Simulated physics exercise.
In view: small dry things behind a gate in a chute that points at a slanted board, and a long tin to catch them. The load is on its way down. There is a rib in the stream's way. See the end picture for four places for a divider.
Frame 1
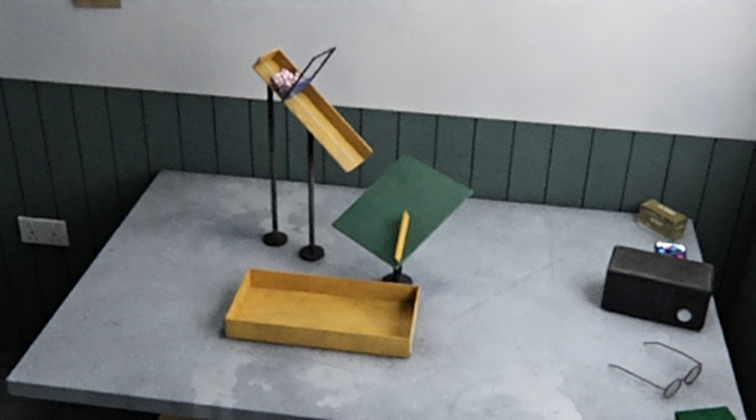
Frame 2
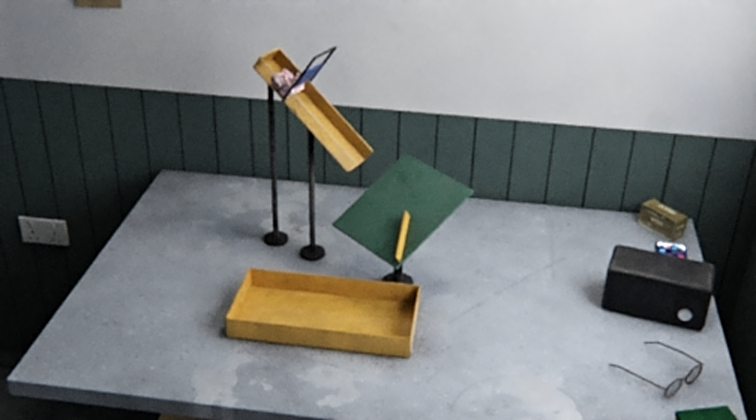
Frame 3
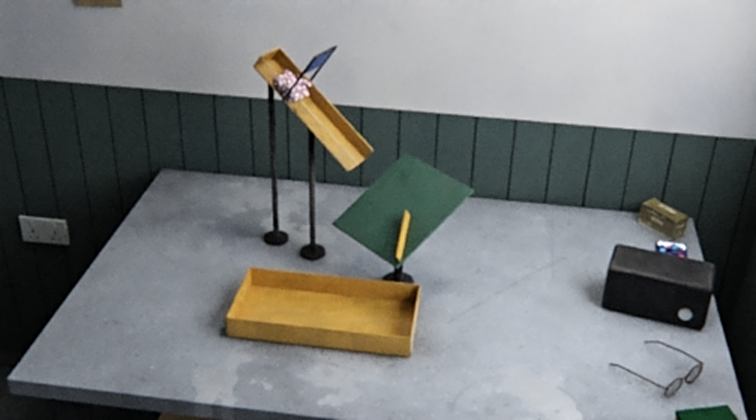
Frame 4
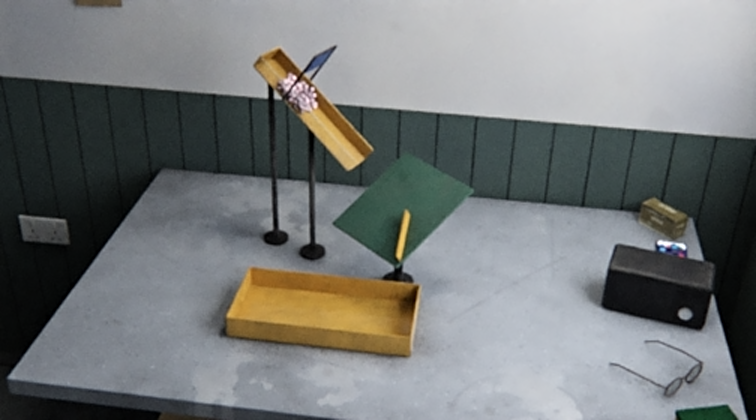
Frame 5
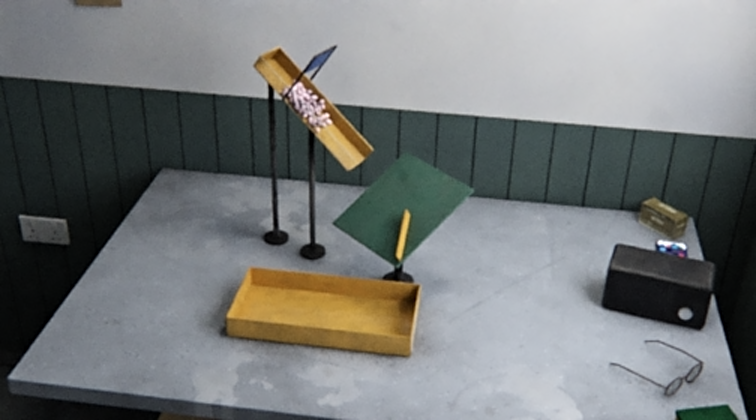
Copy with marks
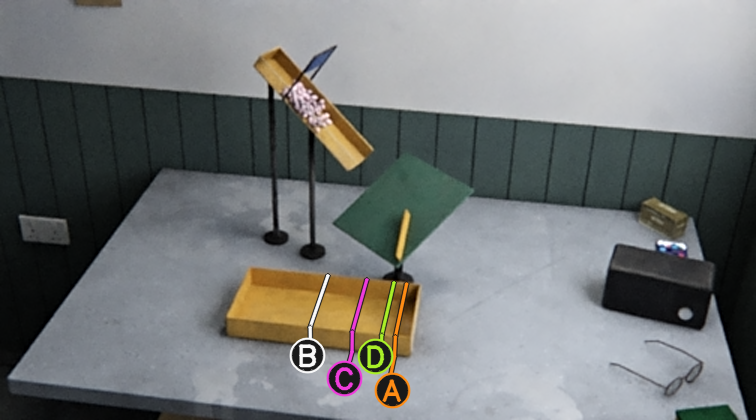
Small pink and white beads slid partway down a tilted wooden chute after a dark flap at its upper end swung, above a slanted green board and an empty yellow tray on a grey table.
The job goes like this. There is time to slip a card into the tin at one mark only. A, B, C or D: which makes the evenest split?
Use line C.
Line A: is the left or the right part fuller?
Left.
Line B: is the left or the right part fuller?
More lands on the right.
On the marked copy, line A crosses the front rim at (395, 336); line B crosses the front rim at (310, 326); line C crosses the front rim at (352, 331); line D crosses the front rim at (381, 334).
Choosing A, of what is caught, almost all on the left of the divider, about a tenth on the right.
Choosing B, of what is caught, about a tenth on the left of the divider, the larger part on the right.
Choosing C, of what is caught, roughly a third on the left of the divider, roughly two thirds on the right.
Choosing D, of what is caught, the larger part on the left of the divider, about a tenth on the right.
